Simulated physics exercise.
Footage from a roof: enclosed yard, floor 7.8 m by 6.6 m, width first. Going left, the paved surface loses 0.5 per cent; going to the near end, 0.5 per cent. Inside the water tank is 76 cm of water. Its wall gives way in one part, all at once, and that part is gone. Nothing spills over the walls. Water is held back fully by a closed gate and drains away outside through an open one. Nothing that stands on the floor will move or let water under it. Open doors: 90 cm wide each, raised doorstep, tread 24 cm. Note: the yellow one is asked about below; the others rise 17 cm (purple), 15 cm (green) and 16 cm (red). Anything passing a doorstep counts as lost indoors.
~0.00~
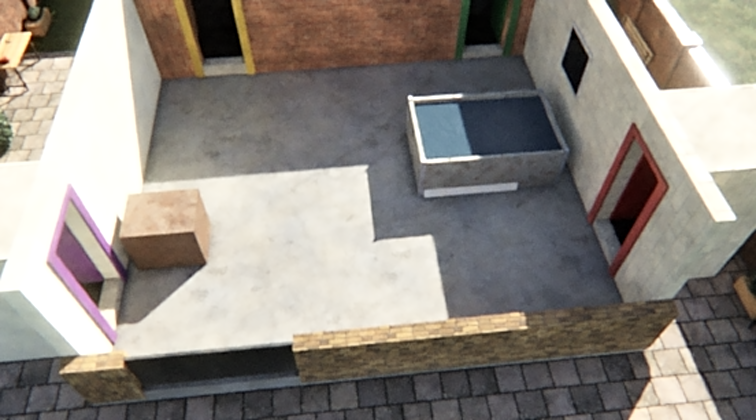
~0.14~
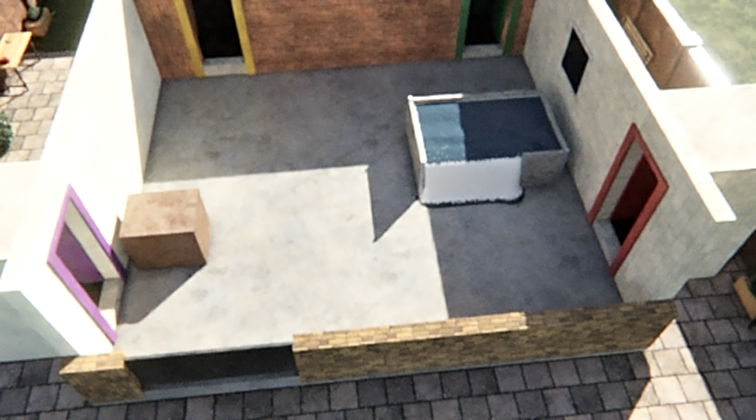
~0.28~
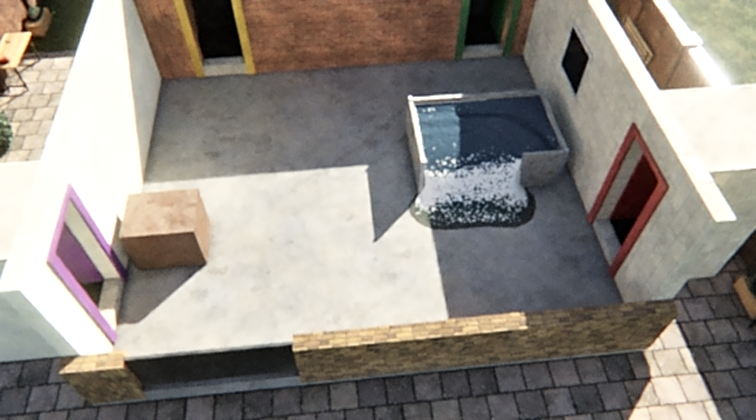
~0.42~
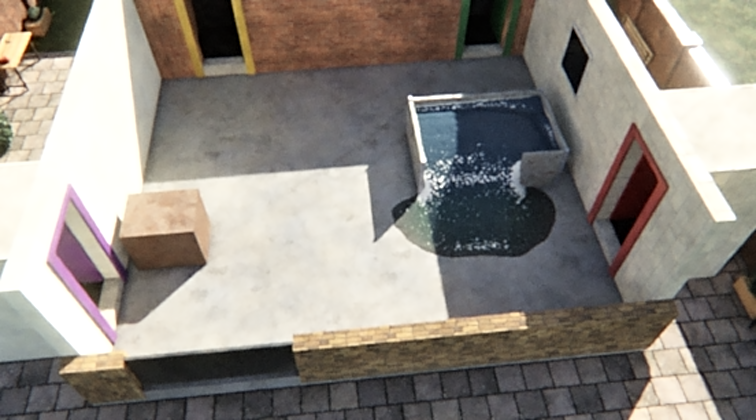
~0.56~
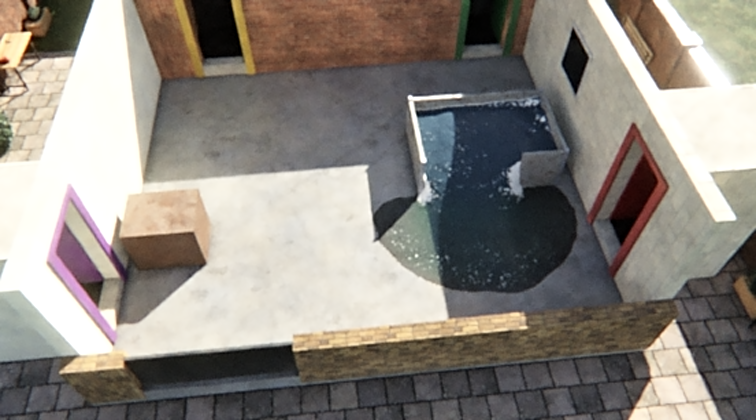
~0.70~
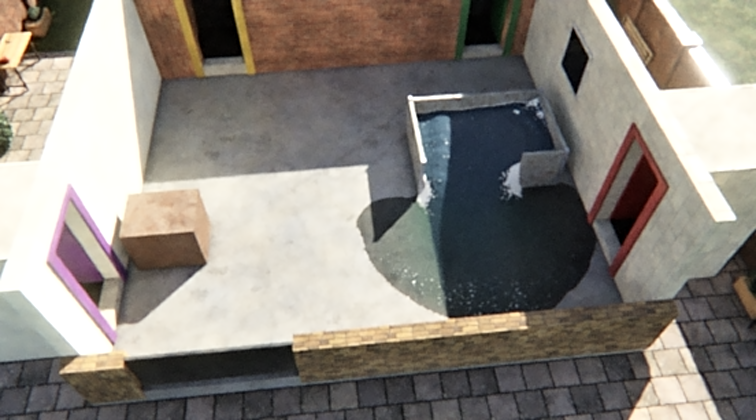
At the start, a water tank stands whole and still in a walled yard with coloured doorways and a brown box. Part of its near wall gives way, and water pours out through the gap, spreading across the paved floor in a widening dark pool towards the low brick wall in front.
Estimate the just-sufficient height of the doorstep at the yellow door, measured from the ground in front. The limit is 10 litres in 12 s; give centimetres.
I would say 6 cm.
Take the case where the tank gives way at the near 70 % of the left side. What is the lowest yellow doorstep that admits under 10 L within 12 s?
Near 10.5 cm.
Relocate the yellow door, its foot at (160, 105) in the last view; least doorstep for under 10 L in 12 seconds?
You'd want it roughly 6.5 cm high.
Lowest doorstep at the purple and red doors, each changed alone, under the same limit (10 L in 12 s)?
Roughly 22 cm for the purple door and roughly 10.5 cm for the red door.
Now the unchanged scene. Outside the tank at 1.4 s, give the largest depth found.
I'd estimate roughly 44 cm.
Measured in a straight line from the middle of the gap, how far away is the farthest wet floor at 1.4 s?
Roughly 3.8 metres.
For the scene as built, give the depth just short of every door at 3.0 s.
Lab note, depth in cm: Purple 21; green 0; yellow 0; red 13.
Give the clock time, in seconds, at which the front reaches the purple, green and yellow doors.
Times: Purple 2.8 seconds, green 5.0 seconds, yellow 6.0 seconds.
After 1.4 s water covers 25 % of the floor, deepest (44 cm) near (488, 330); it has not reached the yellow door.
After 3.0 s water covers 40 % of the floor, deepest (34 cm) near (107, 379); it has not reached the yellow door.
After 12.0 s water covers 95 % of the floor, deepest (12 cm) near (107, 379); 7 cm at the yellow door, 0 litres in over its 26 cm doorstep.
At the yellow door as built, the water arrived by 6.0 s and peaked near 9 cm at 10.6 s.
With a doorstep of 5 cm, 19 litres would have come in within the 12 s; with 6.5 cm, 7 litres. So under 10 litres takes about 6 cm.
